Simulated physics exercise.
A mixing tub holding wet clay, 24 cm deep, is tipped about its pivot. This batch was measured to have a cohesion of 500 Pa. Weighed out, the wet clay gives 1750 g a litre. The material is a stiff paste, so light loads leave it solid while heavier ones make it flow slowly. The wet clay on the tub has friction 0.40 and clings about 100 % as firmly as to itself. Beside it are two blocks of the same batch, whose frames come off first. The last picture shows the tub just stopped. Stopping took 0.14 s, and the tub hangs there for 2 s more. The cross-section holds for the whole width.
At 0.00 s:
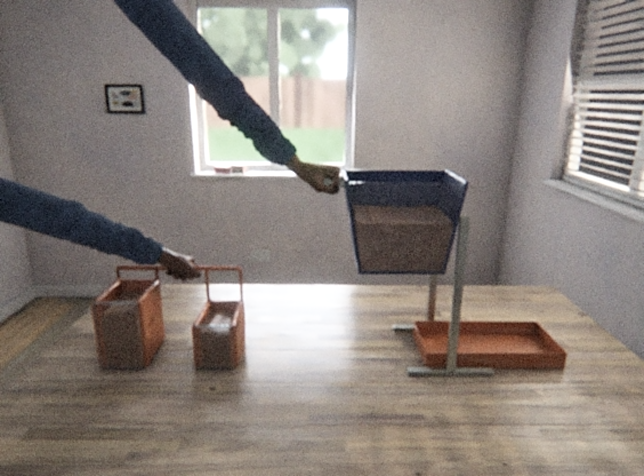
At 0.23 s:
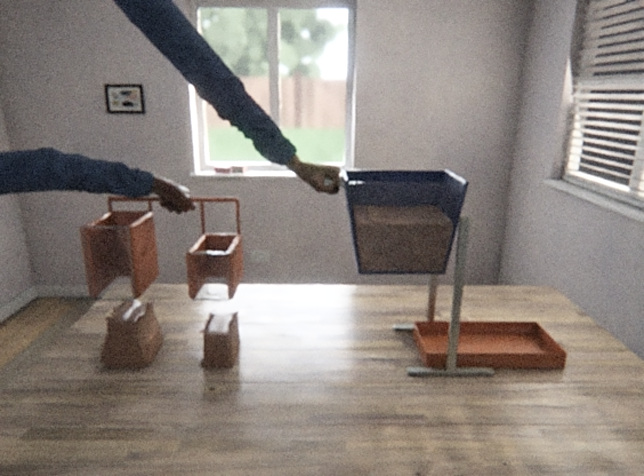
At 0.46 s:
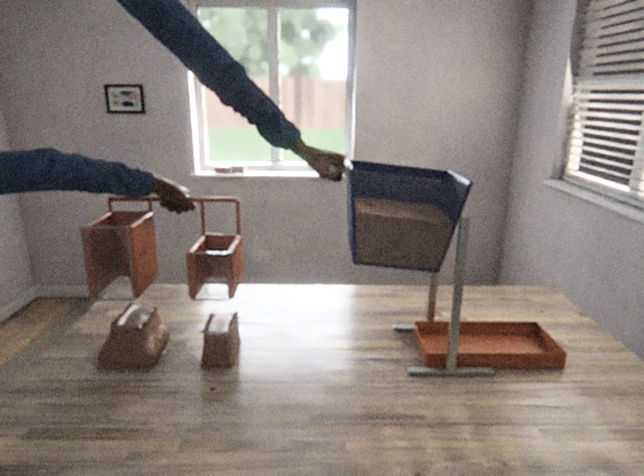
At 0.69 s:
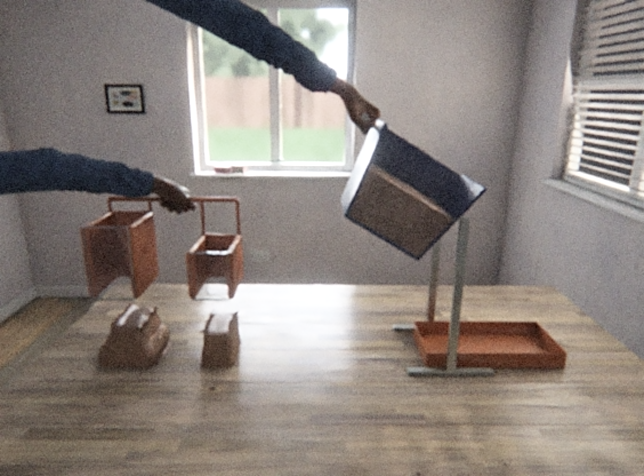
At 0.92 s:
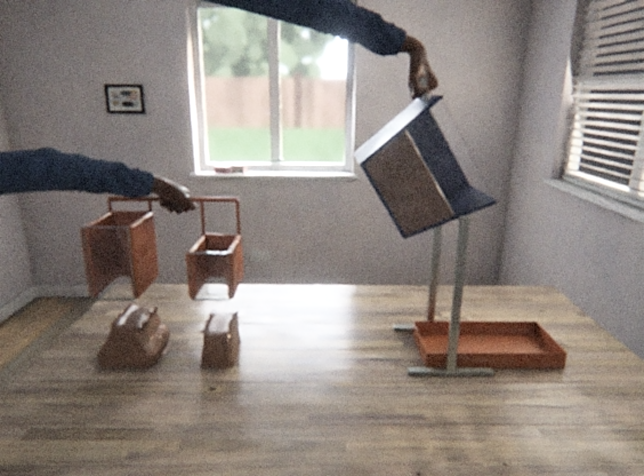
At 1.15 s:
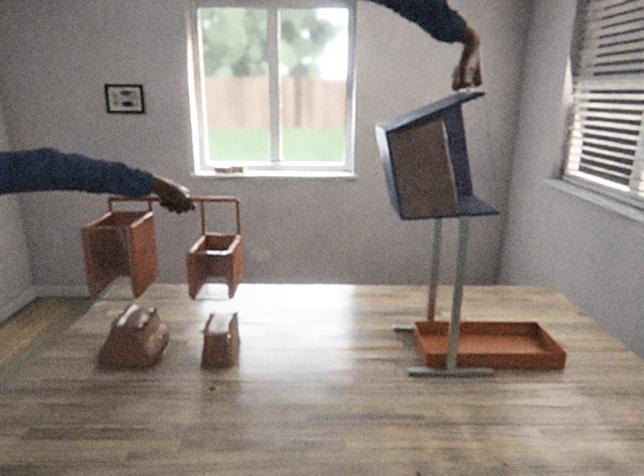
A hand lifted two orange molds off two brown clay blocks, the left one sagging a little, then another hand swung a blue tub of clay steeply over to the right on its stand.
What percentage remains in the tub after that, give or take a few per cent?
100 %.
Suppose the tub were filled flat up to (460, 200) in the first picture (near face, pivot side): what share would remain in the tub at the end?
I'd say close to 70 % stays in the tub.
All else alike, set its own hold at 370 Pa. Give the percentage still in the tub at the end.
It would be near 90 %.
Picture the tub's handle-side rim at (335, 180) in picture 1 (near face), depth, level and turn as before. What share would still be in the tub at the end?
Close to 95 per cent would still be in the tub.
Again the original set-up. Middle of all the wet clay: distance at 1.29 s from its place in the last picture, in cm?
Measured shift, roughly 2 cm.
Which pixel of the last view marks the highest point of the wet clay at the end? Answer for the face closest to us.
About (460, 149).
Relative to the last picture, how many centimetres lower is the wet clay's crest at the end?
About 7 cm.
By 1.29 s, the tub is at 77 degrees and holds 100 %.
By 1.46 s, the tub is at 77 degrees and holds 100 %.
By 1.63 s, the tub is at 77 degrees and holds 100 %.
By 1.80 s, the tub is at 77 degrees and holds 100 %.
By 3.15 s, at the end, the tub is at 77 degrees and holds 100 %.
